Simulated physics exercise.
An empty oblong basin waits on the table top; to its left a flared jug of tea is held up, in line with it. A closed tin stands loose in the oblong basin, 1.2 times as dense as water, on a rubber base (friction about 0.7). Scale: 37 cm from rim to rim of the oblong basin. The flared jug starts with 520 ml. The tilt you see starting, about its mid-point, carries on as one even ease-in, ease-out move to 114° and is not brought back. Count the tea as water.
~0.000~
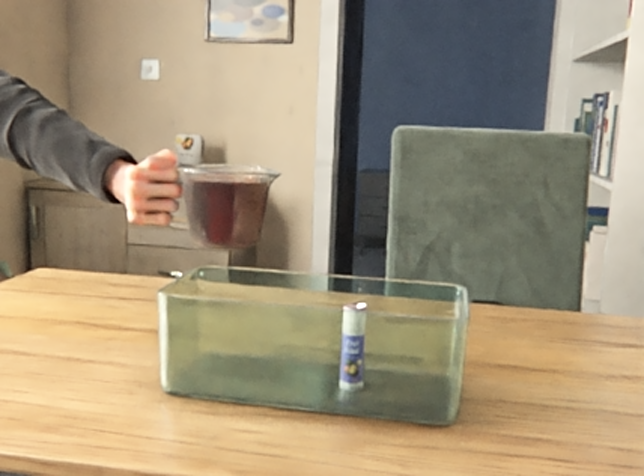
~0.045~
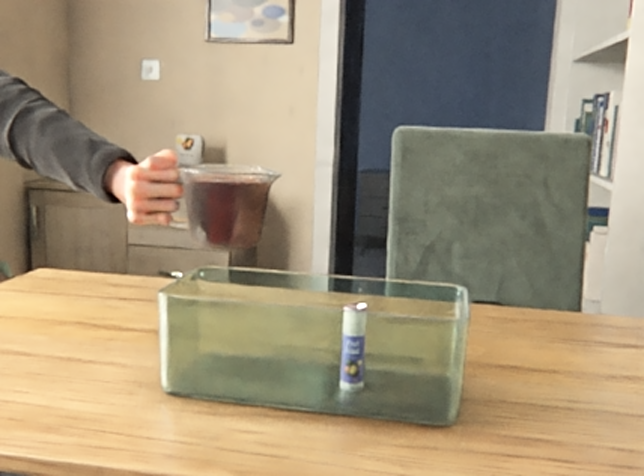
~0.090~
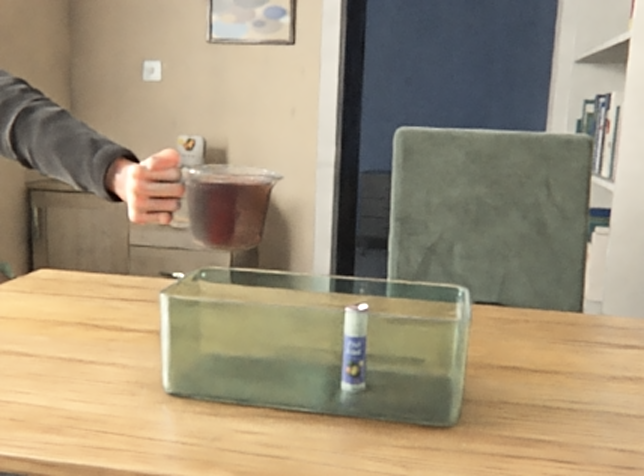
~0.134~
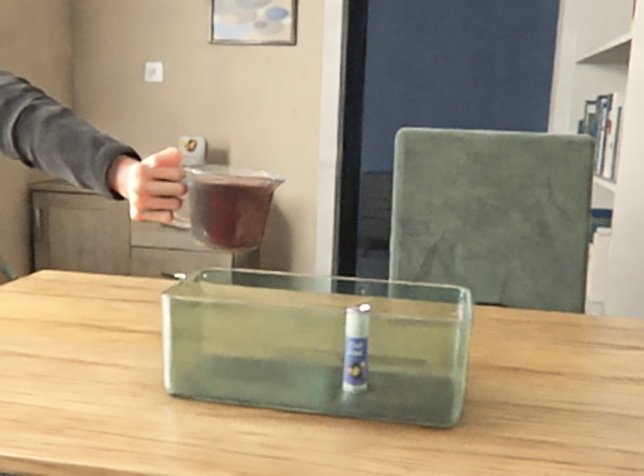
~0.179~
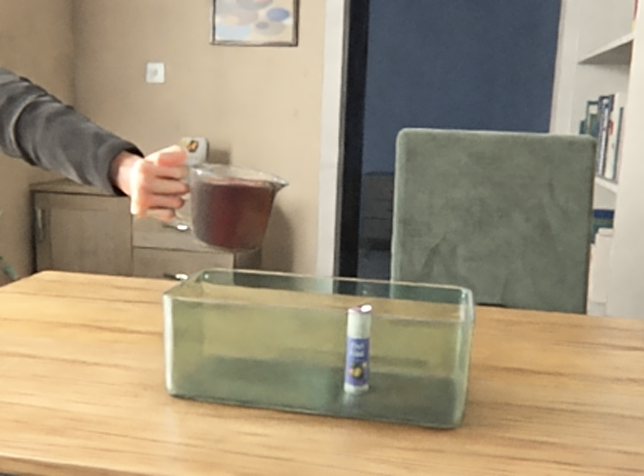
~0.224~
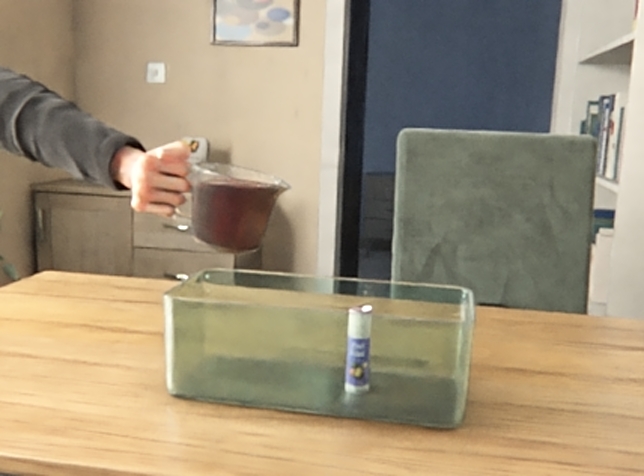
A hand holds a jug of dark tea above a glass basin and tilts it slightly rightward.
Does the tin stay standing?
The tin remains upright.
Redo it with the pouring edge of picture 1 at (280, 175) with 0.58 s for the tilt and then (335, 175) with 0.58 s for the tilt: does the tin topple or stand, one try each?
First it remains upright; then it topples.
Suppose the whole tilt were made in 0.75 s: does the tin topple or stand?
Then it remains upright.
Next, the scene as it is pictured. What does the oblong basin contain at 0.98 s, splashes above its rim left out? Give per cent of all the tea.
About 88 per cent.
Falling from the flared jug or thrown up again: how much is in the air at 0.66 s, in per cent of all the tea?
Near 20 in a hundred.
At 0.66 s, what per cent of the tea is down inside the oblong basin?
Some 16 per cent.
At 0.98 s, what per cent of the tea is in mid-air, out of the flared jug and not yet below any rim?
Some 5 per cent.
After 0.66 s the tilt is 68° and 65 per cent is still to pour; the tin stands where it began.
After 0.98 s the tilt is 106° and 7 per cent is still to pour; the tin stands where it began.
After 1.31 s the tilt is 114° and 0 per cent is still to pour; the tin stands where it began.
After 1.67 s the tilt is 114° and 0 per cent is still to pour; the tin stands where it began.
In the end the tin stands where it began.
